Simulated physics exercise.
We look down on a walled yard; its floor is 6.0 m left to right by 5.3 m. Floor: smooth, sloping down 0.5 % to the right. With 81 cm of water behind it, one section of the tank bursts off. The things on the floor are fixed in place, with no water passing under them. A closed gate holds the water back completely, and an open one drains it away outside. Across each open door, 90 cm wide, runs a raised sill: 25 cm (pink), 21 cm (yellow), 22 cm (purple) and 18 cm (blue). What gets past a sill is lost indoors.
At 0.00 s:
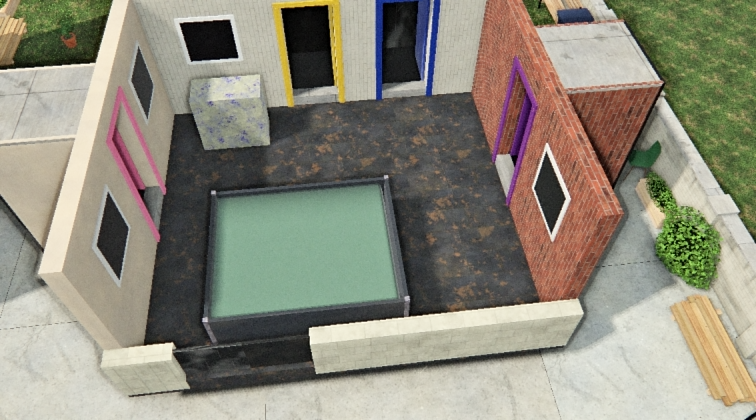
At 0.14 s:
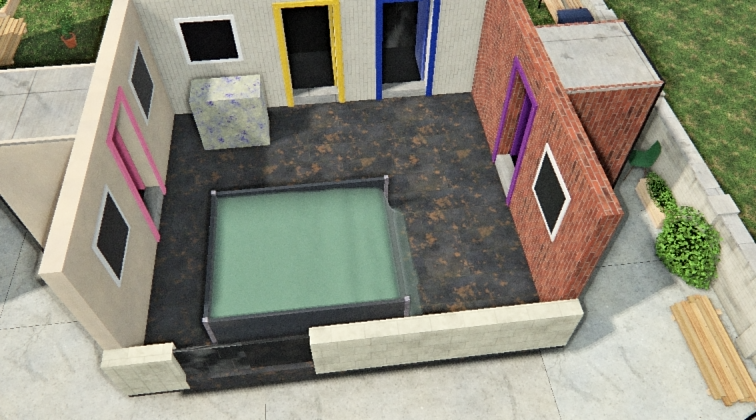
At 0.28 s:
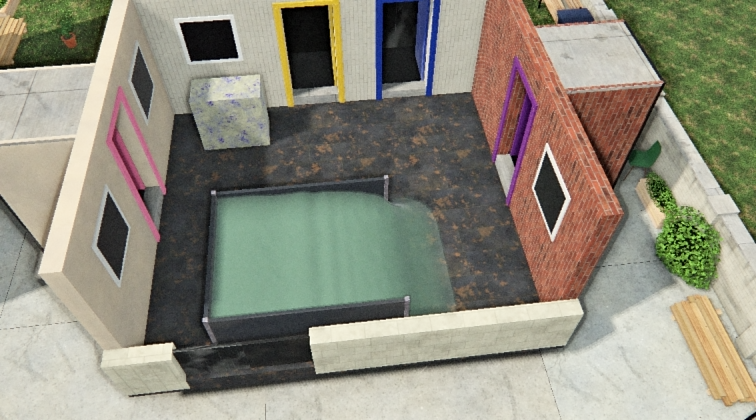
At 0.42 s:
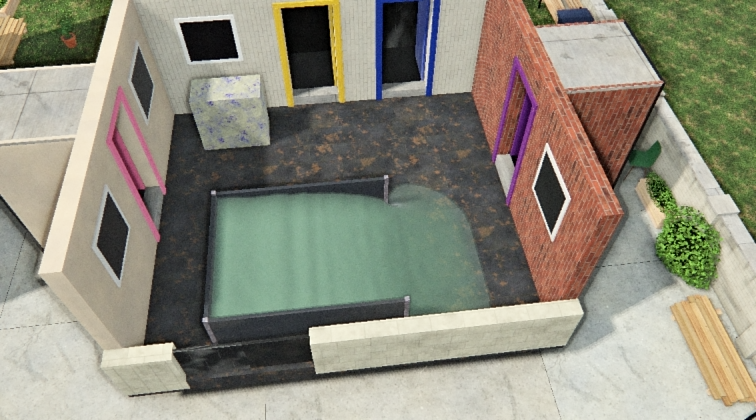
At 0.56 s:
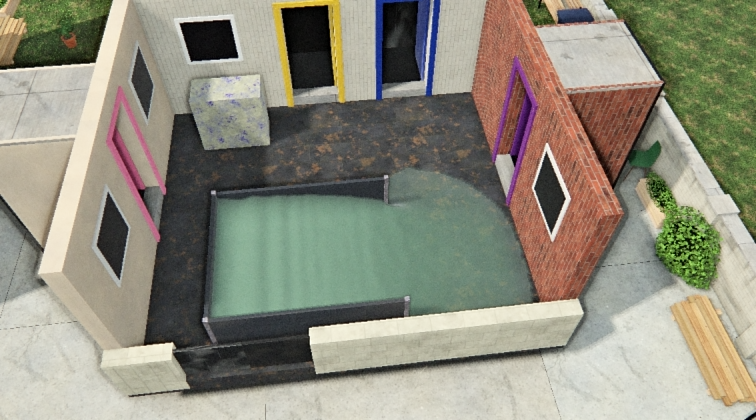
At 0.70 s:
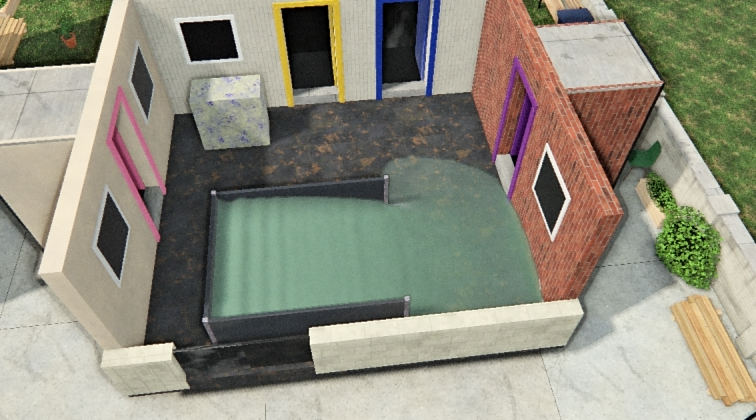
Green water bursts from the tank's right side and spreads across the dark yard floor to the brick wall.
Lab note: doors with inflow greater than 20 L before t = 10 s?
Pink door not greater, yellow door not greater, purple door greater, blue door greater.
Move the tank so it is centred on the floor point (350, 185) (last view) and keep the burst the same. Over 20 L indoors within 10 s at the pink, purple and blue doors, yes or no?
Result - pink door does not exceed it, purple door exceeds it, blue door exceeds it.
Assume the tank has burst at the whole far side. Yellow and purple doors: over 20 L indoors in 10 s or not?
Measured against that limit, yellow comes out beyond it and purple comes out short of it.
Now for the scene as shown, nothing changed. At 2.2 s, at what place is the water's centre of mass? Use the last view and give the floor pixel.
Its balance point lies near (410, 251).
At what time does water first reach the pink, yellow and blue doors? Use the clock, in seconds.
The pink door is reached at 4.5 s, yellow at 2.8 s, blue at 2.2 s.
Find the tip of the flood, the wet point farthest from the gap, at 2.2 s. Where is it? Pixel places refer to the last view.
That would be close to (464, 94).
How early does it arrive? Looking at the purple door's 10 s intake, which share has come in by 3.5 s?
Around 95 percent.
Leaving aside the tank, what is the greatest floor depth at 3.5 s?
Roughly 48 cm.
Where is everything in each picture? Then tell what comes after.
In the first picture, still water, 81 cm deep, in the tank at (305, 246).
In the second picture, water pours out at (393, 258) and has run 1.2 m, to a hidden place; typically 6 cm deep outside, 81 cm at the tank's back.
In the third picture, water pours out at (393, 259) and has run 1.4 m, to a hidden place; typically 14 cm deep outside, 81 cm at the tank's back.
In the fourth picture, water pours out at (393, 260) and has run 1.7 m, to (422, 190); typically 13 cm deep outside, 81 cm at the tank's back.
In the fifth picture, the front is at (478, 195), 2.1 m from the gap at (393, 260); 5.7 m2 of floor is under water; 79 cm left at the back of the tank.
In the sixth picture, water pours out at (393, 260) and has run 2.6 m, to (499, 185); typically 12 cm deep outside, 70 cm at the tank's back.
After 1.4 s water covers 30 % of the floor and is deepest (66 cm) near (534, 315); pink door not reached, yellow door not reached, purple door 35 cm at the sill, 11 L in, blue door not reached.
After 2.2 s water covers 35 % of the floor and is deepest (56 cm) near (534, 315); pink door not reached, yellow door not reached, purple door 38 cm at the sill, 59 L in, blue door 9 cm at the sill, 0 L in.
After 3.5 s water covers 60 % of the floor and is deepest (48 cm) near (466, 100); pink door not reached, yellow door 13 cm at the sill, 0 L in, purple door 28 cm at the sill, 118 L in, blue door 37 cm at the sill, 63 L in.
After 6.0 s water covers 95 % of the floor and is deepest (32 cm) near (184, 116); pink door 12 cm at the sill, 0 L in, yellow door 14 cm at the sill, 0 L in, purple door 15 cm at the sill, 125 L in, blue door 23 cm at the sill, 226 L in.
After 10.0 s water covers 95 % of the floor and is deepest (26 cm) near (155, 368); pink door 18 cm at the sill, 0 L in, yellow door 13 cm at the sill, 0 L in, purple door 15 cm at the sill, 126 L in, blue door 15 cm at the sill, 234 L in.
